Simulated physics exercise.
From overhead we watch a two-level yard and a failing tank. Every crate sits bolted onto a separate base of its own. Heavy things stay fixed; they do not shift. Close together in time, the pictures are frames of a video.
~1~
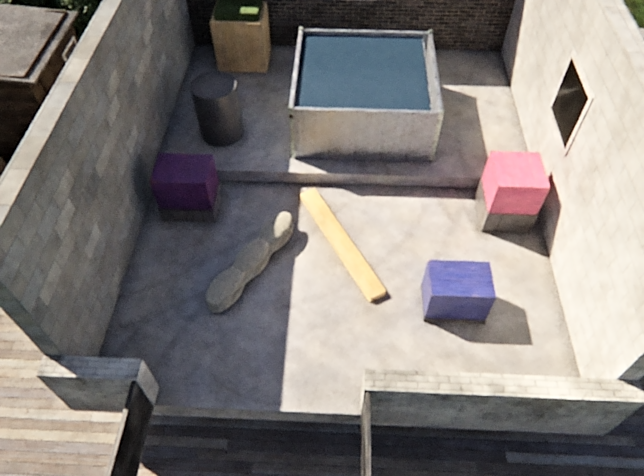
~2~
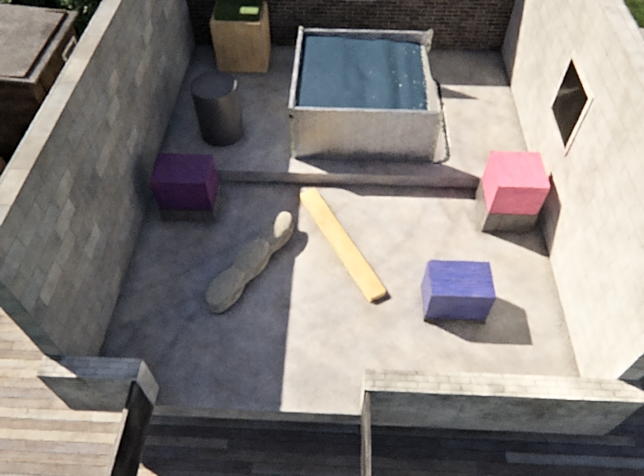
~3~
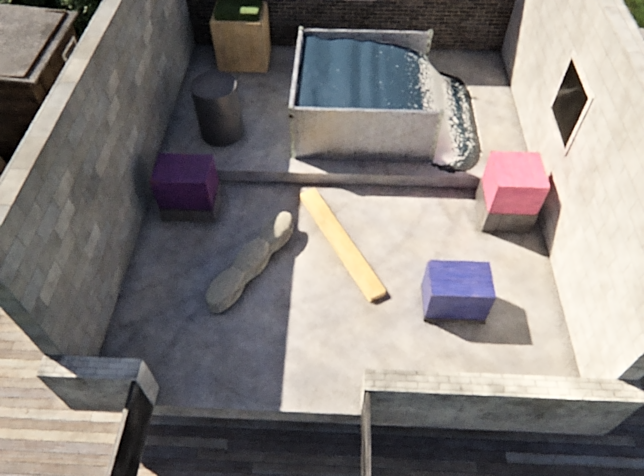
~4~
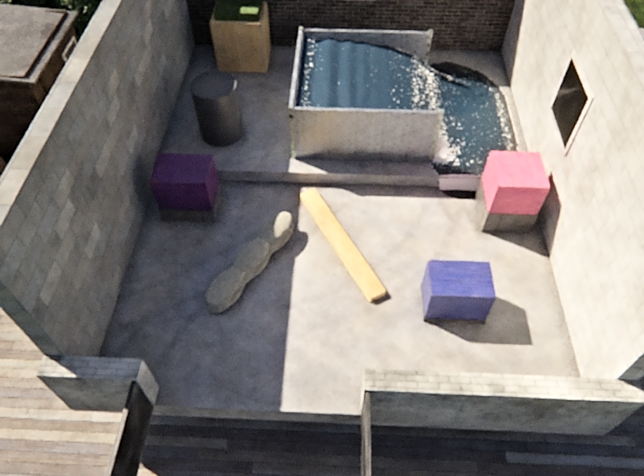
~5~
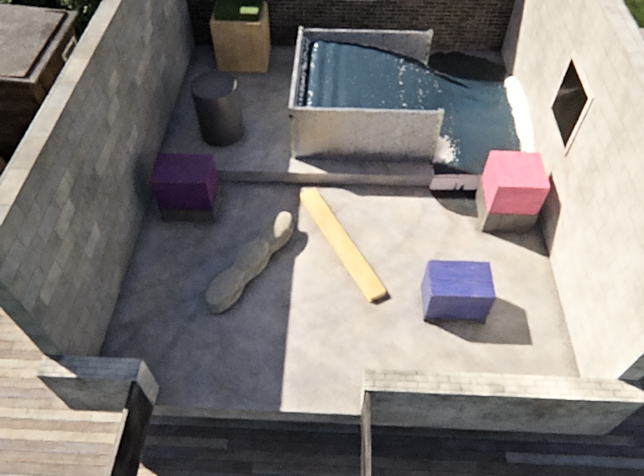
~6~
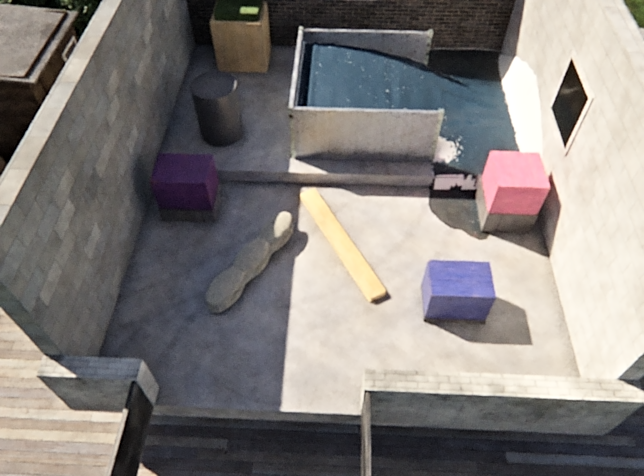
In a walled two-level yard, water poured from the right side of a raised tank and spread across the upper level toward the right wall, while the coloured blocks below stayed still.
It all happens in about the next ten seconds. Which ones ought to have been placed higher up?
In order: The purple crate will come through untouched. The pink crate will not stay dry. The blue crate will not stay dry.
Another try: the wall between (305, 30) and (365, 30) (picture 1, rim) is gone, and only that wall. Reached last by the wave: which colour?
Last: The crate marked blue.
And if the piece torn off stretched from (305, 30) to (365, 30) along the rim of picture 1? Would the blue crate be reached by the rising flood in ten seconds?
Per crate - blue crate: Flooded.
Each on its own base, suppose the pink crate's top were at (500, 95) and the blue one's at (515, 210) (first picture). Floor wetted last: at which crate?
Crate marked purple, last.
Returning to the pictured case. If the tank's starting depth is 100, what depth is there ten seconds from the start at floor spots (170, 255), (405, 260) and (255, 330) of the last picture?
Depths of roughly 12, 10 and 6 per cent.
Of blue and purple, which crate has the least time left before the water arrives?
I'd pick the blue-painted one.
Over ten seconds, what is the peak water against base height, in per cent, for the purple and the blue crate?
70 and 250 per cent, in that order.
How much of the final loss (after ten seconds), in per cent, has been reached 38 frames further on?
About 30 per cent.
A moment on, water covers 20 % of the floor; the purple crate not reached, the pink crate water round its plinth, the blue crate water round its plinth.
Next, water covers 40 % of the floor; the purple crate not reached, the pink crate water round its plinth, the blue crate water round its plinth.
Then, water covers 75 % of the floor; the purple crate water round its plinth, the pink crate water round its plinth, the blue crate water round its plinth.
Later, water covers 95 % of the floor; the purple crate water round its plinth, the pink crate water round its plinth, the blue crate water round its plinth.
In the end, water covers 95 % of the floor; the purple crate stayed above the water, the pink crate was topped, the blue crate was topped.
